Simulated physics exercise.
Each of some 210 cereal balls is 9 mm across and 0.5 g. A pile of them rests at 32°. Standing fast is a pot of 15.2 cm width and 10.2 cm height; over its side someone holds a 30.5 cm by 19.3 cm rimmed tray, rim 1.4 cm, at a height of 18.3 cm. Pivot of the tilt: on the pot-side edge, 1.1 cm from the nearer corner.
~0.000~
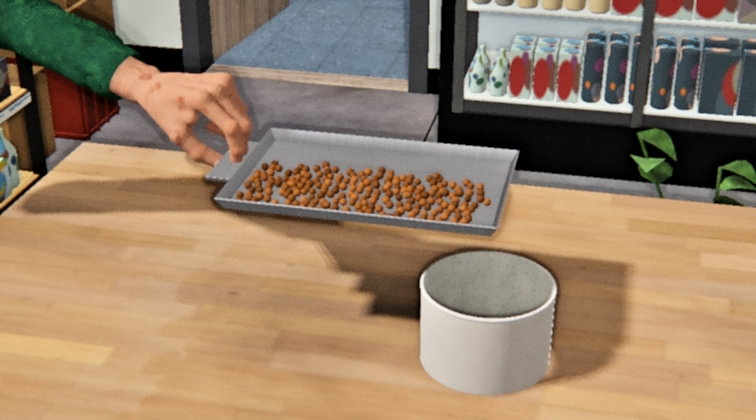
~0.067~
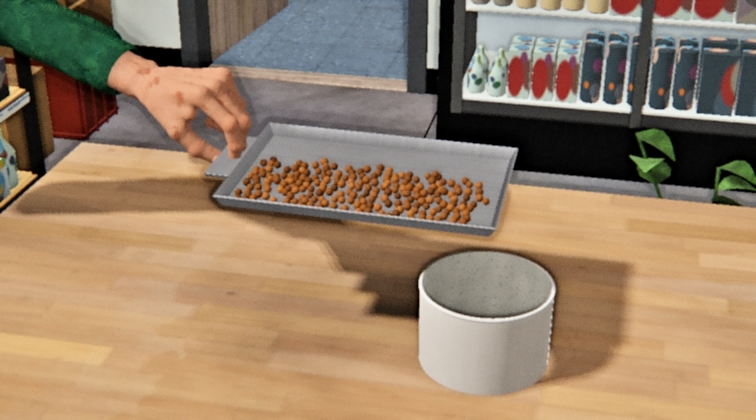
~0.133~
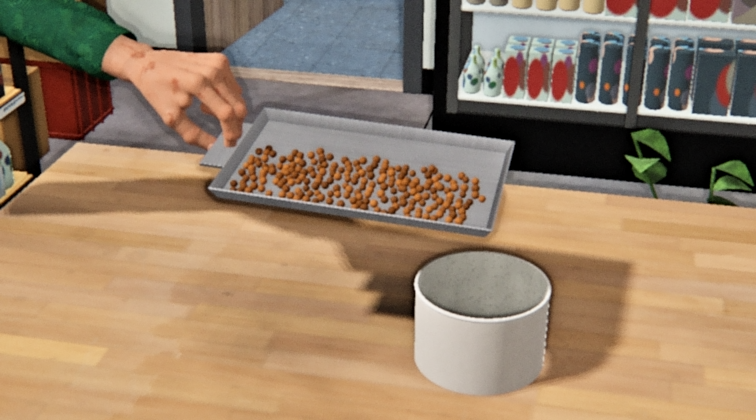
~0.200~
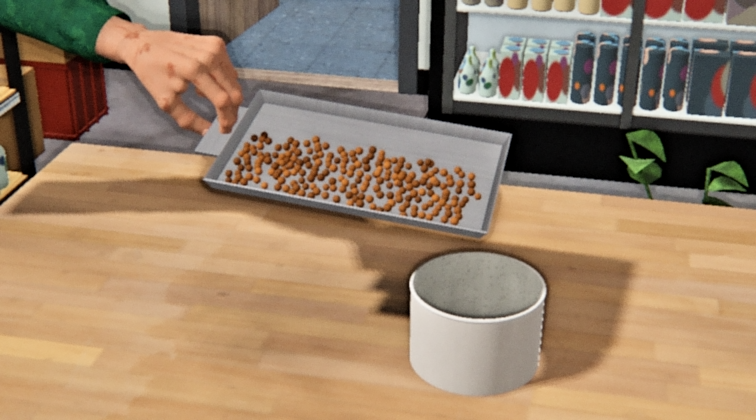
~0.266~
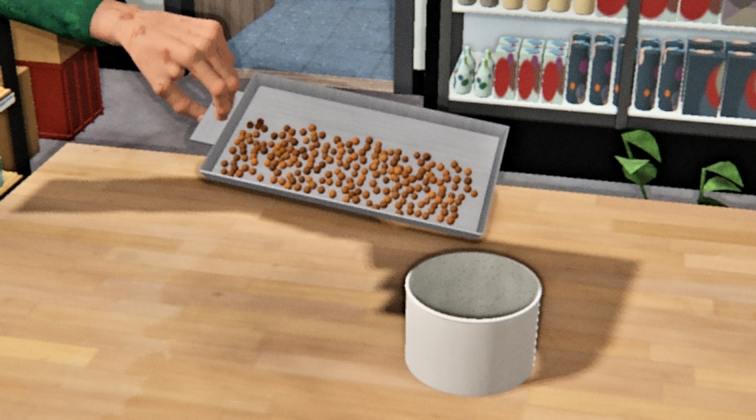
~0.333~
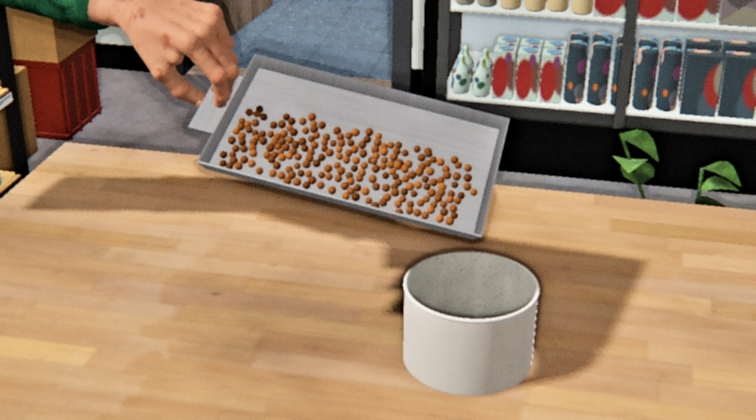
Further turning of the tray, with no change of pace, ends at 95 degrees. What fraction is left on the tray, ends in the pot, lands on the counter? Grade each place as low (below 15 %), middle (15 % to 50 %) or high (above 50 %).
Tray - low; pot - middle; counter - high.
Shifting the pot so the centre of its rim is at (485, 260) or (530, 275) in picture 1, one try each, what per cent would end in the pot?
First try about 0 per cent, second try about 0 per cent.
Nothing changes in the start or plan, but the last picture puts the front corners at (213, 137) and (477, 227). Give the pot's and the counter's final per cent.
You'd end with pot at 80 and counter at 20.
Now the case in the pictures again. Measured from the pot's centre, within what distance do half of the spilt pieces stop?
That comes to near 16 cm.
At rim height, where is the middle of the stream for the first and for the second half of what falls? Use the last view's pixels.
The first half passes near (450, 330) and the second half near (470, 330).
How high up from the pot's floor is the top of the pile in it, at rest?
Some 1.0 cm.
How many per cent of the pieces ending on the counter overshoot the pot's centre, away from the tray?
Near 60 in a hundred.
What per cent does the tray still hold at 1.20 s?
About 30%.
After 0.85 s, tilt 55 degrees; the tray holds 100 %, the pot 0 %.
Then, at 1.20 s, tilt 79 degrees; the tray holds 30 %, the pot 10 %.
After 1.63 s, tilt 95 degrees; the tray holds 0 %, the pot 25 %.
In the end, at 2.1 s, tray 0 %, pot 25 %, counter 75 %.
